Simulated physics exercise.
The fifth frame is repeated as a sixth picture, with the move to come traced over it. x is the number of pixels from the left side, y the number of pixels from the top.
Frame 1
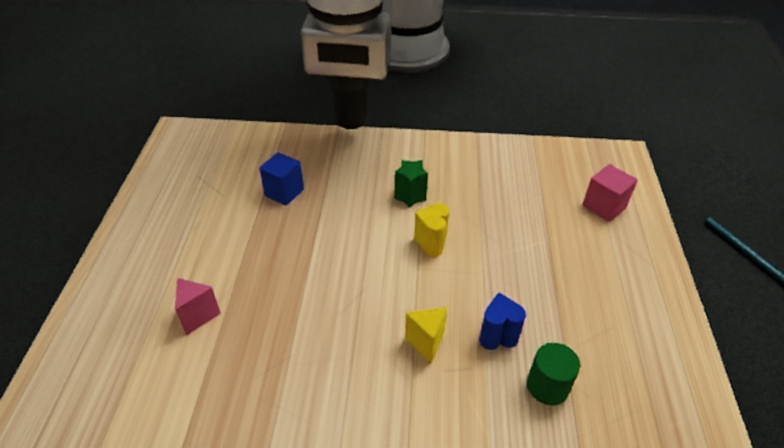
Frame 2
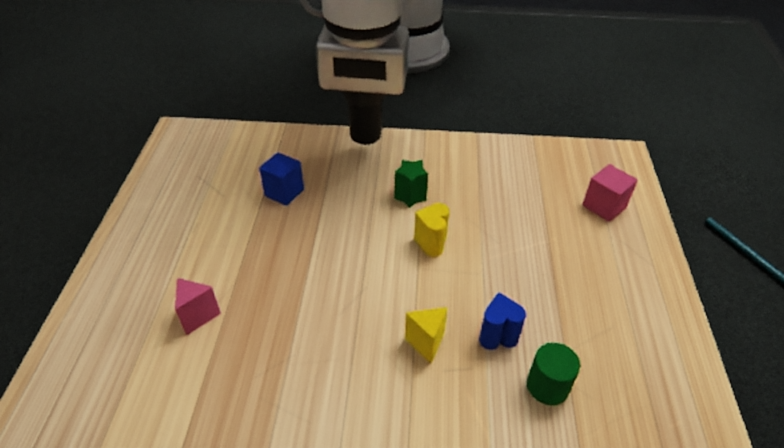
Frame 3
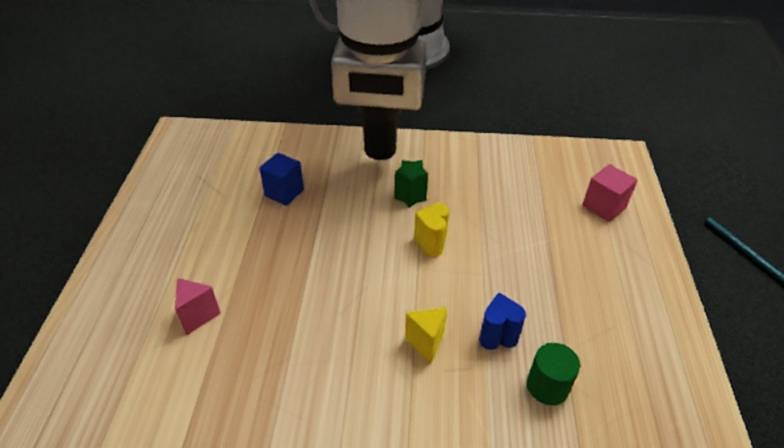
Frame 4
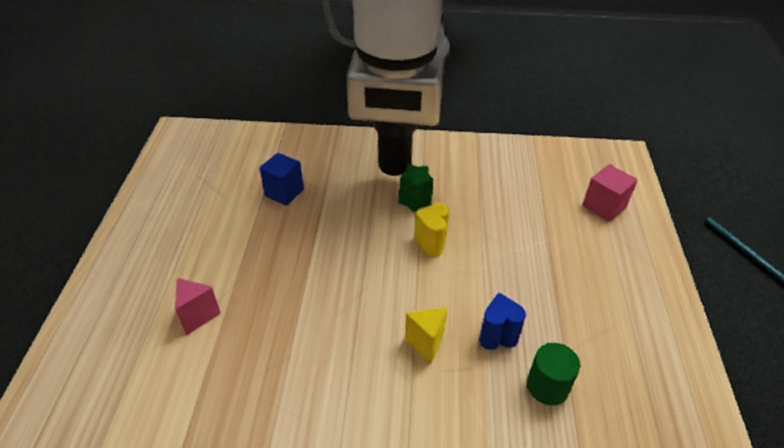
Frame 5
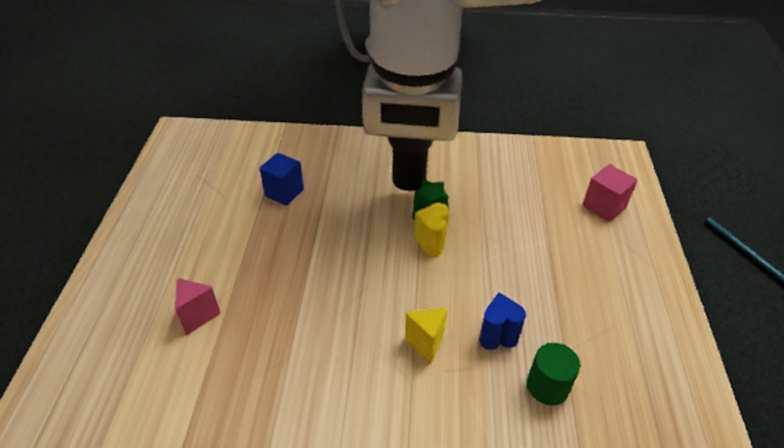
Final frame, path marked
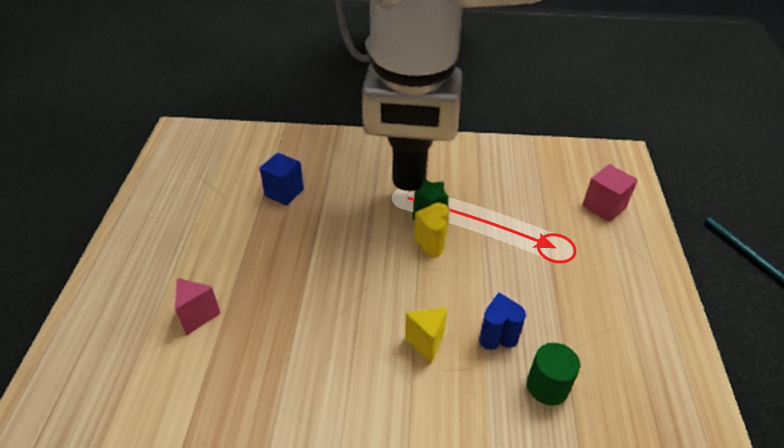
A robot arm with a dark stick-like tip reaches down from the top of a pale wooden board, seen from above by a still camera. Blue and pink cubes, a green star, a yellow heart, pink and yellow triangular blocks, a blue heart and a green cylinder are spread across it. The tip moves toward the lower right and pushes the green star close behind the yellow heart.
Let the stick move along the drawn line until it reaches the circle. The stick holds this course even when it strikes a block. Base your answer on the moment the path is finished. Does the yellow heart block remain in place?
Short answer: No.
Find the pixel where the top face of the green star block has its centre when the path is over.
I'd say the green star block ends with its top centre at (484, 215).
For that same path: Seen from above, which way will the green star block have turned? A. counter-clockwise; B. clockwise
Letter B.
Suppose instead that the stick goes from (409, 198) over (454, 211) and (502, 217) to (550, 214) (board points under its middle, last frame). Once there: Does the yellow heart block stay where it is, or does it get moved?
By the last moment of the path, the yellow heart block has shifted.
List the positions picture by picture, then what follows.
In the first picture, tip of the stick at (351, 121), middles of tops, green star block at (412, 168), yellow heart block at (434, 215), pink four-sided block at (615, 178).
In the second picture, stick at (366, 136), nothing pushed.
In the third picture, stick at (380, 151), nothing pushed.
In the fourth picture, stick at (395, 166), green star block at (417, 173).
In the fifth picture, stick at (409, 181), green star block at (432, 190), yellow heart block at (434, 215), pink four-sided block at (615, 178).
The line goes from (409, 198) via (481, 220), ending at (557, 248).
The first path, step by step. One third of the way, stick at (460, 196); green star block at (470, 207), turned 60° clockwise; yellow heart block at (445, 221), turned 50° clockwise.
Two thirds of the way, stick at (510, 212); green star block at (484, 215), turned 105° clockwise; yellow heart block at (446, 221), turned 60° clockwise.
At the end, stick at (562, 231); green star block at (484, 215), turned 105° clockwise; yellow heart block at (446, 221), turned 60° clockwise; pink four-sided block unmoved.
